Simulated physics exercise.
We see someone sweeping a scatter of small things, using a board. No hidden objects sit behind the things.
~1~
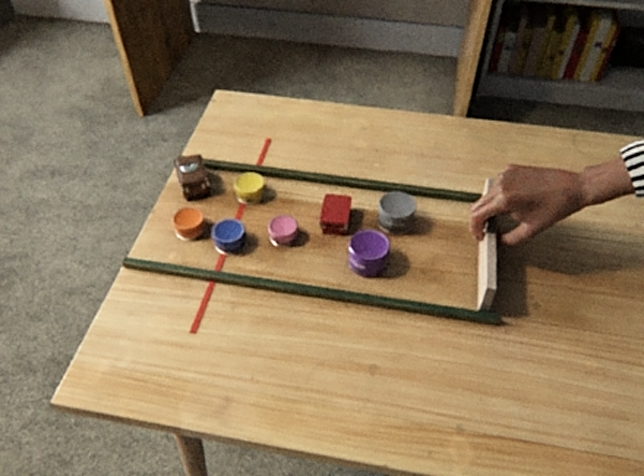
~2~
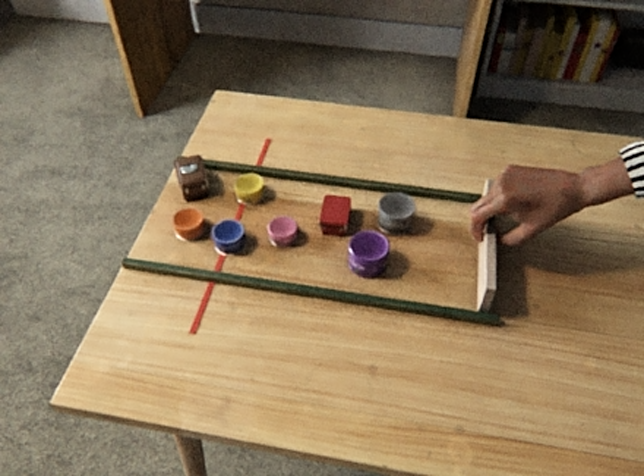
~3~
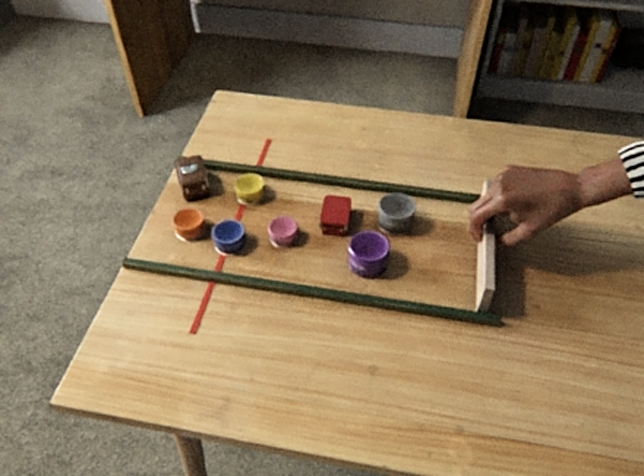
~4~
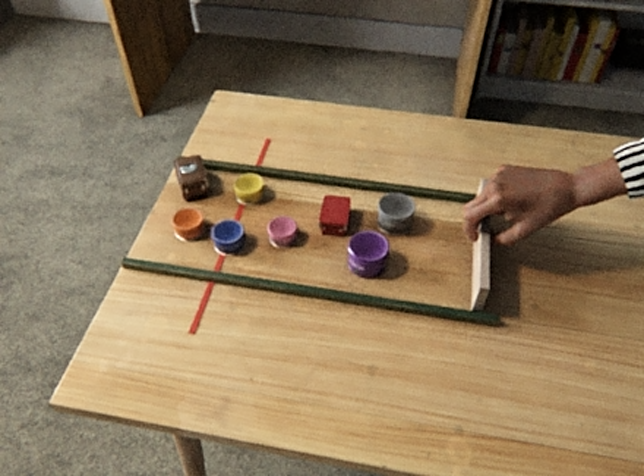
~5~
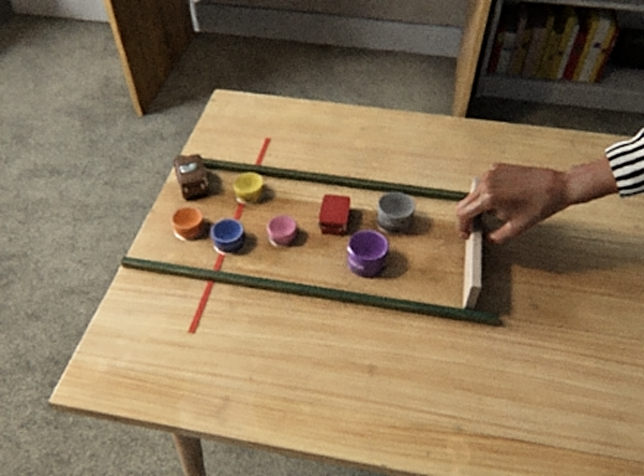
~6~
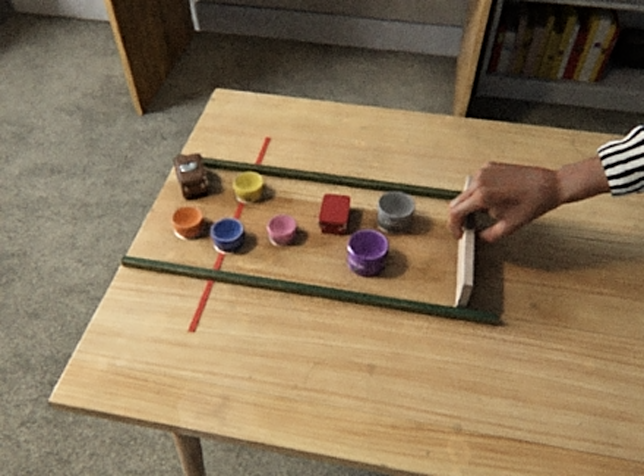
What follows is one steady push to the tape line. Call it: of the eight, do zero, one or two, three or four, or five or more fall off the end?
Zero fall off.
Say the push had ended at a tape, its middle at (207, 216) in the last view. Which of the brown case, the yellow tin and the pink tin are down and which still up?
The brown case slips off, the yellow tin keeps its place and the pink tin keeps its place.
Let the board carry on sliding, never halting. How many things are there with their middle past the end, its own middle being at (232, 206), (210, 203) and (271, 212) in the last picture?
Counts: 0, 2, 0.
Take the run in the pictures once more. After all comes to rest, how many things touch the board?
In total, 2.
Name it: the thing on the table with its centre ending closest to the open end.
The orange tin ends nearest.
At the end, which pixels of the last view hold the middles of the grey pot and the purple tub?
For the grey pot it's (227, 185), and for the purple tub it's (208, 229).
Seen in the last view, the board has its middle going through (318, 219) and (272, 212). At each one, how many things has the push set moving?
4 and 7.
Soon after, none off yet; brown case at rest near (192, 176); orange tin at rest near (188, 223); blue tin at rest near (229, 236).
After that, none off yet; brown case at rest near (192, 176); orange tin at rest near (188, 223); blue tin displaced a little near (217, 235).
In the end, the number that fall off is zero.
